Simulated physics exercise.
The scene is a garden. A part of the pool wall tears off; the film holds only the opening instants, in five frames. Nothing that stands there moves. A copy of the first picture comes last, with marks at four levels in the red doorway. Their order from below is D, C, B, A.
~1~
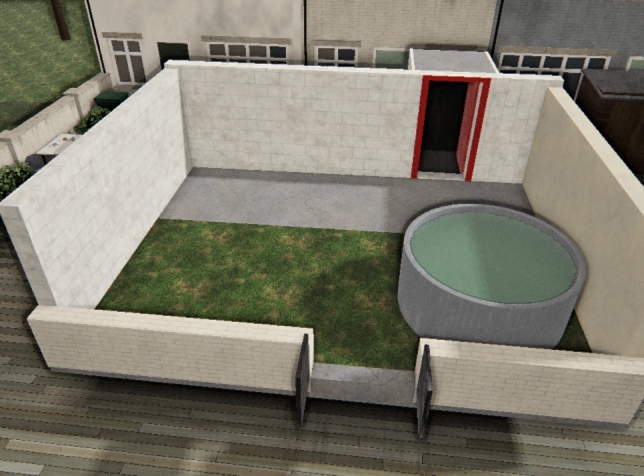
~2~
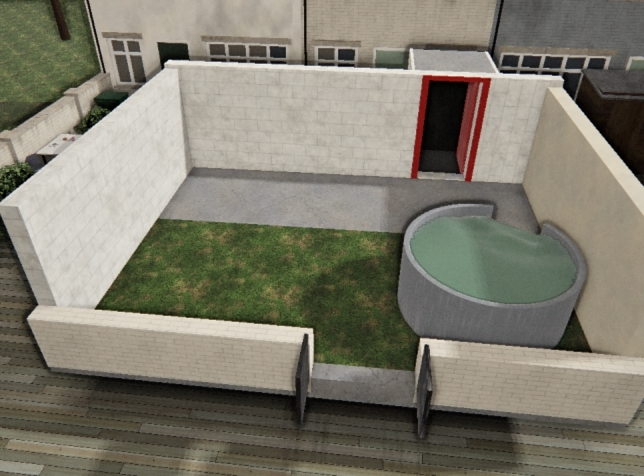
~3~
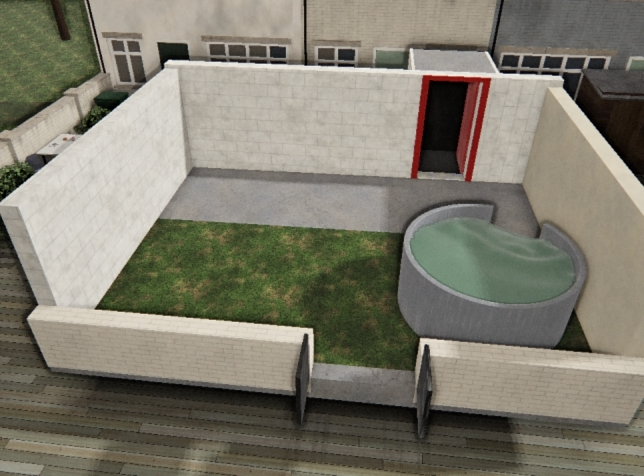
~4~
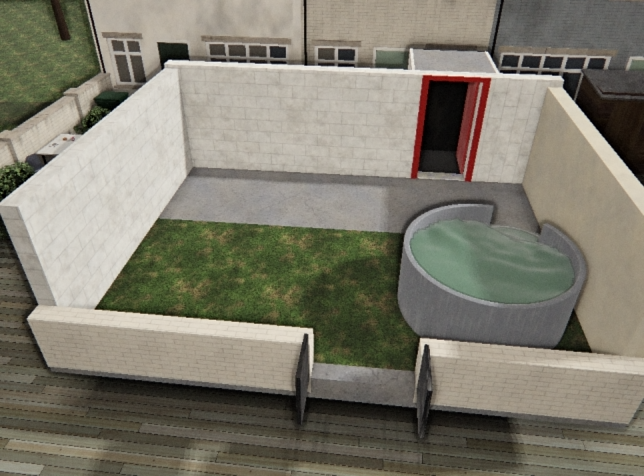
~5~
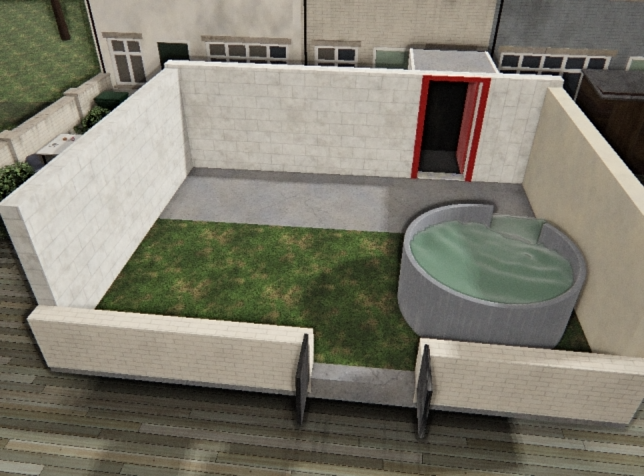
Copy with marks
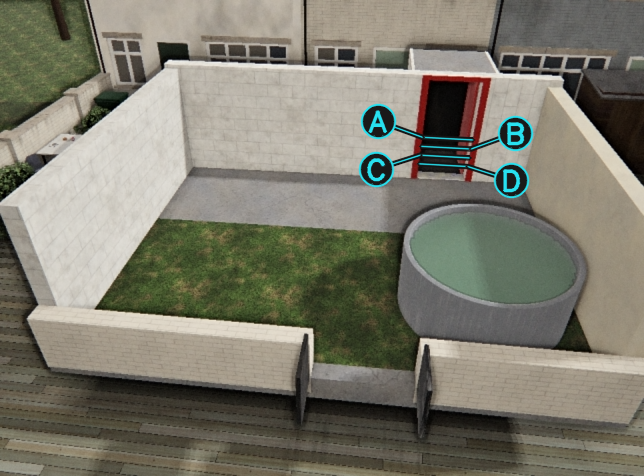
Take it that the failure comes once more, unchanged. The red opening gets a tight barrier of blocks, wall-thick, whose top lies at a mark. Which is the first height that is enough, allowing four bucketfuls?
Take D.
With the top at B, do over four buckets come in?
No, not at all.
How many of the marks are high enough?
All of them.
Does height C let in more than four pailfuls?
No, not at all.
In cyan, A at (447, 138); B at (446, 147); C at (444, 156); D at (443, 165); from the bottom up D, C, B, A.
If A is chosen, nothing gets over.
If B is chosen, nothing gets over.
If C is chosen, nothing gets over.
If D is chosen, a splash gets over, under a bucket.
